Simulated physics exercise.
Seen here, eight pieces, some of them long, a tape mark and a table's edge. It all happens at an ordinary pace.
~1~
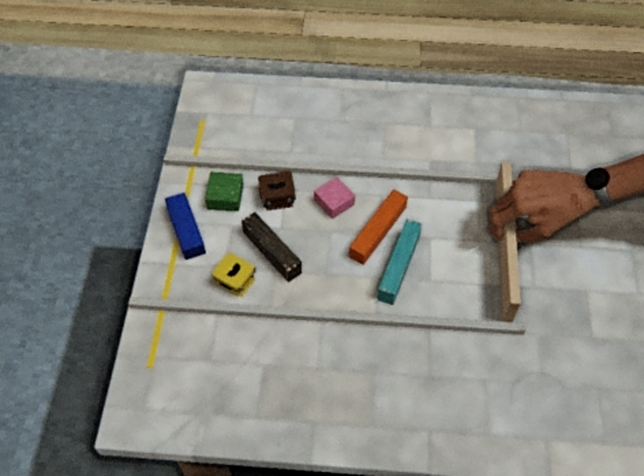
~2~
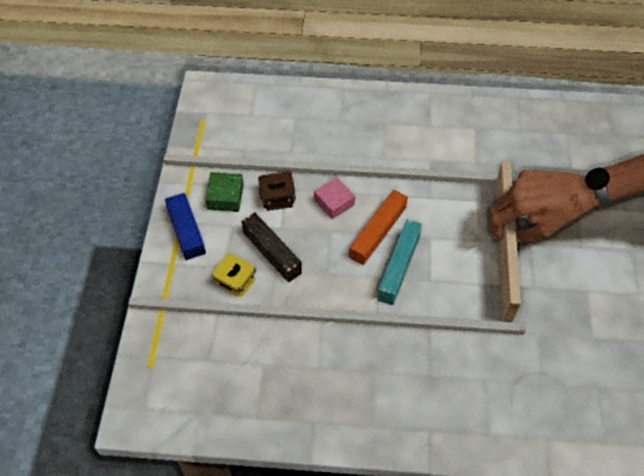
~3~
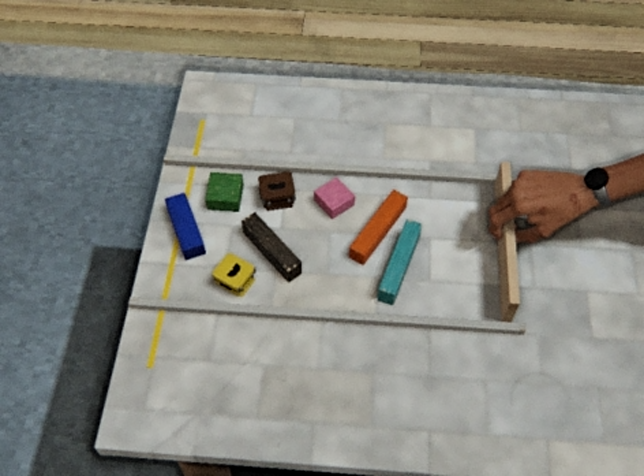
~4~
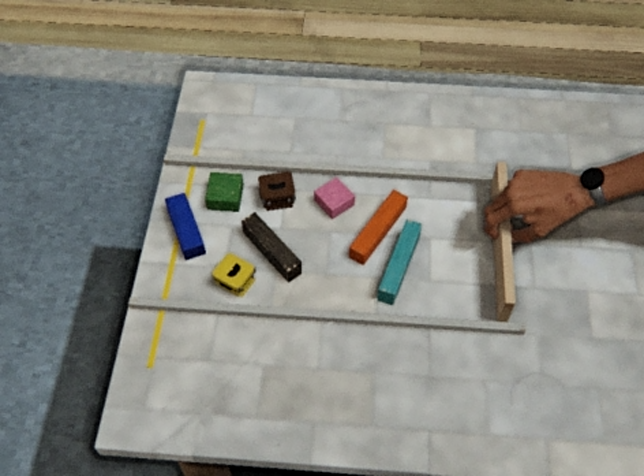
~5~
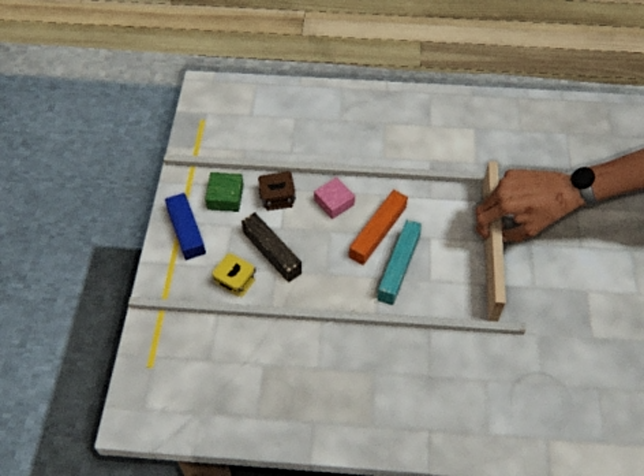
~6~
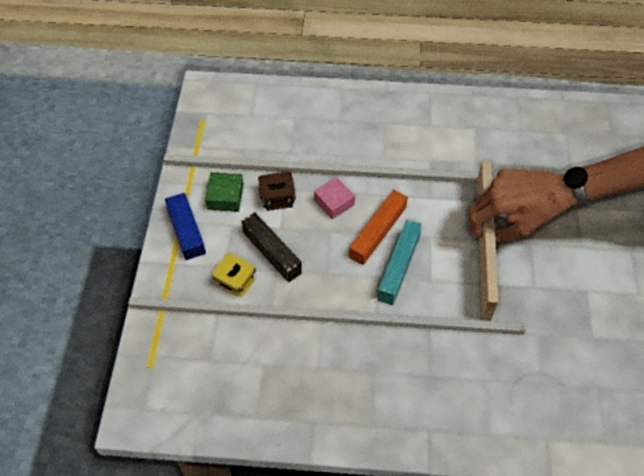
The clip opens on eight colourful pieces scattered between two rails on a pale tabletop, with yellow tape at left and a hand holding an upright board at right. The board barely moves at first, then the hand slides it slightly left, while the pieces stay still and untouched.
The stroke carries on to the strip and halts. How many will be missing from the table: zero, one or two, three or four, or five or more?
As it turns out, the number that fall off is five or more.
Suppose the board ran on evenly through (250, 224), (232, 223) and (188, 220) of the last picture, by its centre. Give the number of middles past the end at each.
It would be 1, 1 and 5.
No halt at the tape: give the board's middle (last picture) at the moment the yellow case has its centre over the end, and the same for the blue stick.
At (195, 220) for the yellow case; at (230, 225) for the blue stick.
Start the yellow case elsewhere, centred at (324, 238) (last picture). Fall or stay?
Then it comes down.
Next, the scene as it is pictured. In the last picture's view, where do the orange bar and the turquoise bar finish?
First (159, 201), then (165, 248).
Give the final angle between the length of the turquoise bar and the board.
Near 0 degrees.
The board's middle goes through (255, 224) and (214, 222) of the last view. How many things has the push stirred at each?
The counts are 8 and 8.
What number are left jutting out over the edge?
It comes to 1.
A little later, none off yet; blue stick at rest near (185, 226); green block at rest near (225, 192); yellow case at rest near (234, 276).
When it is over, the number that fall off is five or more; down, pink block, black bar, brown case, yellow case, green block and blue stick.
